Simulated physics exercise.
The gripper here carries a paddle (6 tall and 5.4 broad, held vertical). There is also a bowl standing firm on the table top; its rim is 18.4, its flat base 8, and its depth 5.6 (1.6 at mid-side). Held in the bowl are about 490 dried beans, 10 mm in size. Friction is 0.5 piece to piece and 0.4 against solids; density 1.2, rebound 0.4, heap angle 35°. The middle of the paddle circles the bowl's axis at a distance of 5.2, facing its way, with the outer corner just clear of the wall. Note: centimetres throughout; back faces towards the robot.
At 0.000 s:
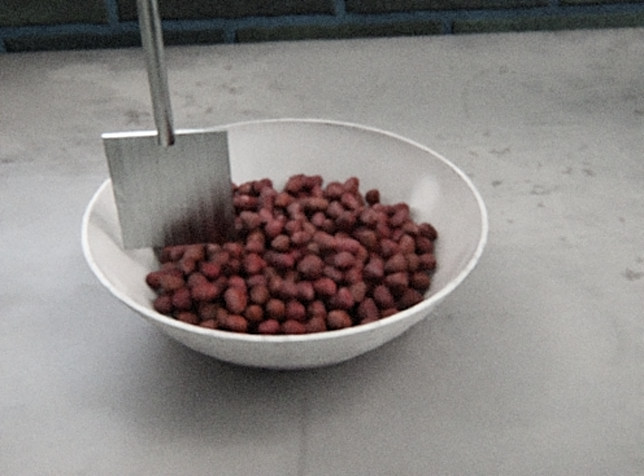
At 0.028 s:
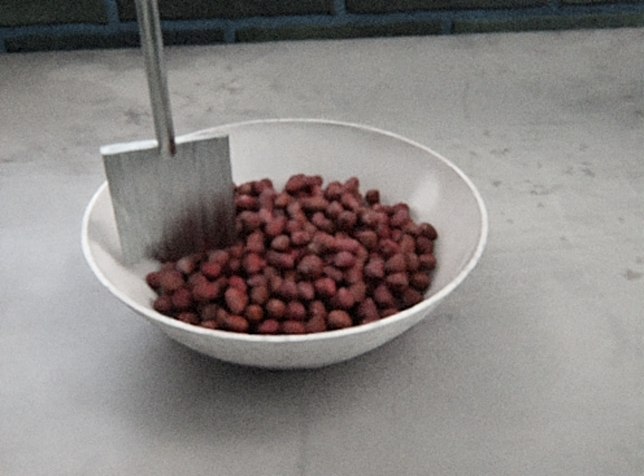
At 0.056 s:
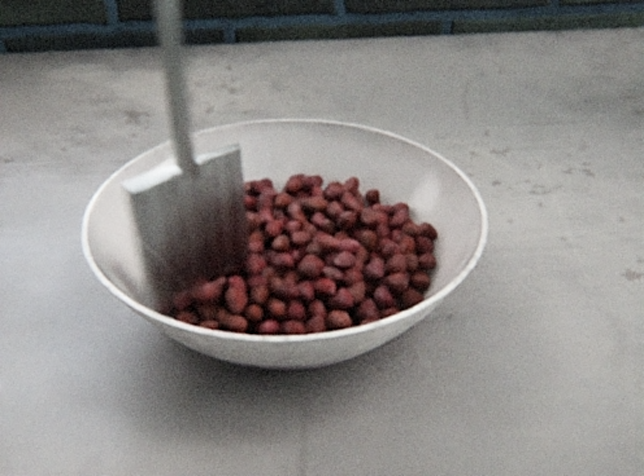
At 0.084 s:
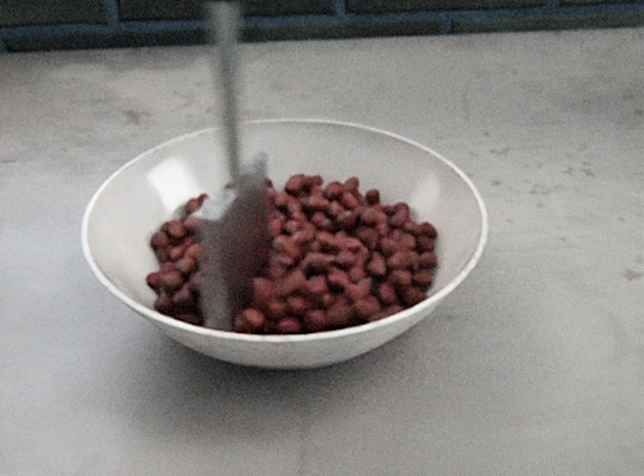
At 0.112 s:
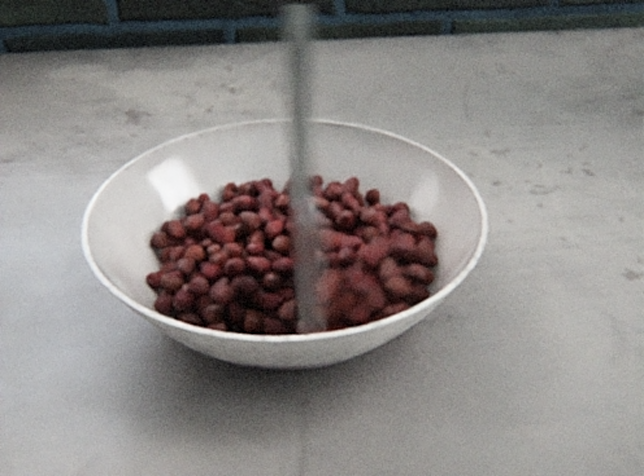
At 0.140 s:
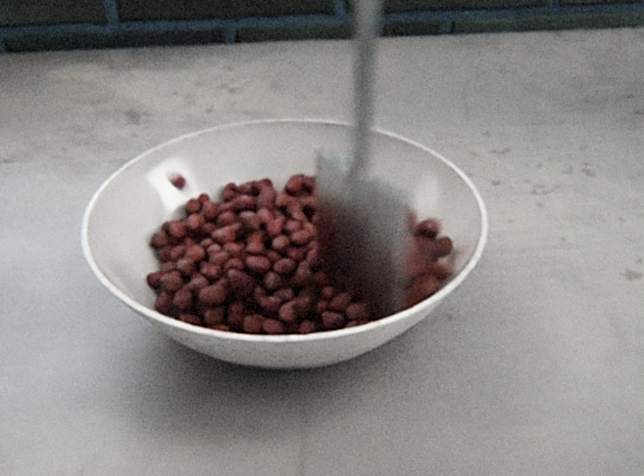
The video shows a flat metal paddle on a rod standing in a white bowl of reddish-brown beans, then sweeping from the left side across the front to the right, turning as it goes and pushing beans along.
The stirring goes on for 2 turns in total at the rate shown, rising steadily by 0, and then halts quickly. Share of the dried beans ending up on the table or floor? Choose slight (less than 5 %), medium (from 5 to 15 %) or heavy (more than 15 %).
The share is heavy.
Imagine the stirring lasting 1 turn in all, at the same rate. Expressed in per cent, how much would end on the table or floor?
It would be around 15 percent.
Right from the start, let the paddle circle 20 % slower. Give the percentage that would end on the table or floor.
Estimated share: About 20 per cent.
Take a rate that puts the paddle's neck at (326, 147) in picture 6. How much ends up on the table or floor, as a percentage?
About 20 %.
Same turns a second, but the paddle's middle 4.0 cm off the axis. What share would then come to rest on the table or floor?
Then about 55 per cent.
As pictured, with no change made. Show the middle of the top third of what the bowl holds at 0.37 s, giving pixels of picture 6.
Centre of upper third: Approx. (218, 259) px.
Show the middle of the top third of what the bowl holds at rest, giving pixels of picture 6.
About (290, 265).
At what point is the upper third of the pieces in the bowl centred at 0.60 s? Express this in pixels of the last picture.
In the final view it lies at about (303, 260).
By 0.37 s, 352° round, highest piece 10 above the table; 432 in the bowl, 22 on the table or floor, 35 in flight or on the tool.
By 0.60 s, 224° round, highest piece 7 above the table; 383 in the bowl, 99 on the table or floor, 7 in flight or on the tool.
By 0.91 s, 0° round, highest piece 4 above the table; 380 in the bowl, 109 on the table or floor.
By 1.61 s, 0° round, highest piece 4 above the table; 380 in the bowl, 109 on the table or floor.
Final count, 380 in the bowl, 109 on the table or floor. That is 22 % on the table or floor.
